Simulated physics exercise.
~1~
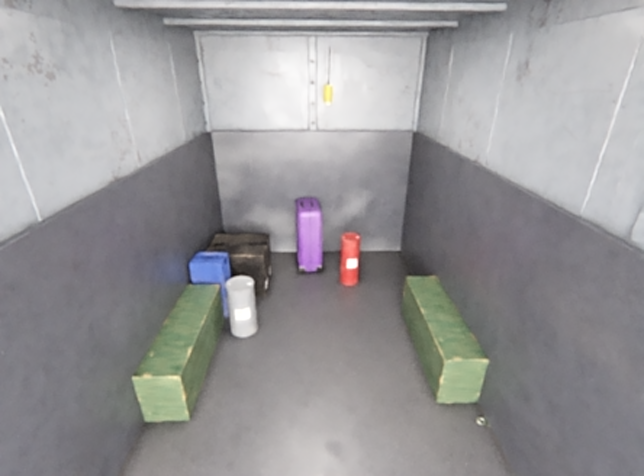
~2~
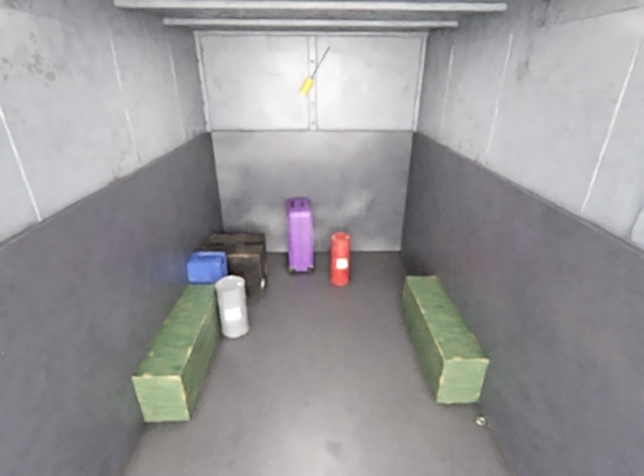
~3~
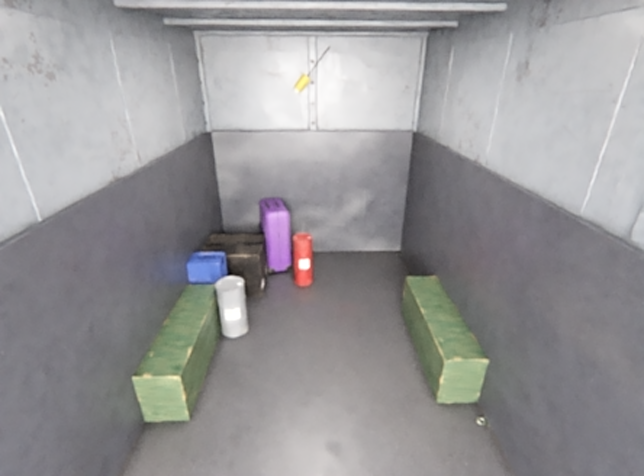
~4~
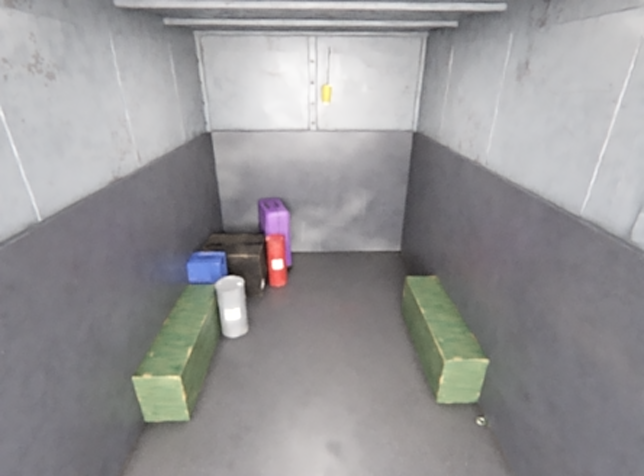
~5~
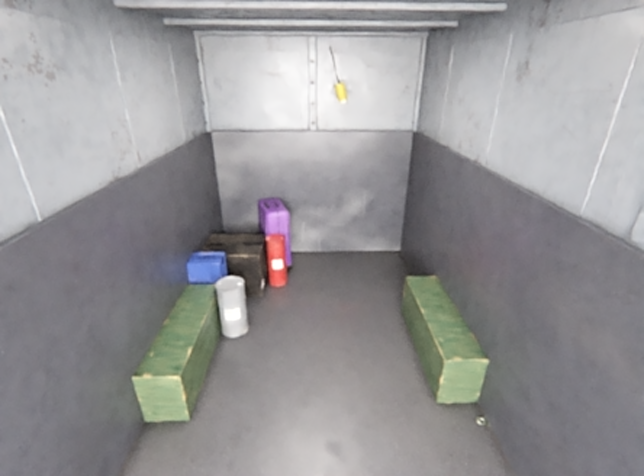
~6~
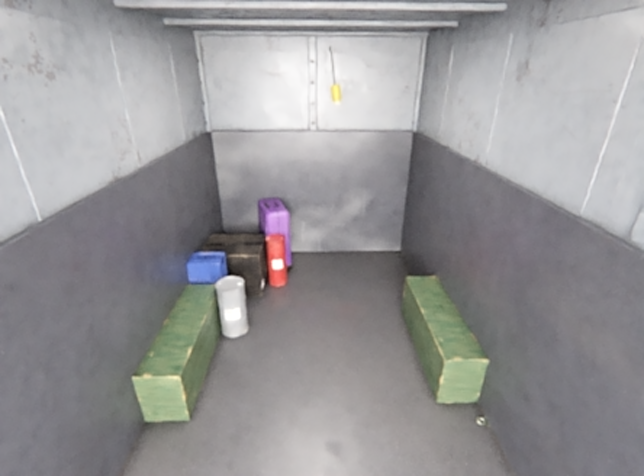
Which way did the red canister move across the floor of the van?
The red canister moved to the left, staying upright and stopping near the black box.
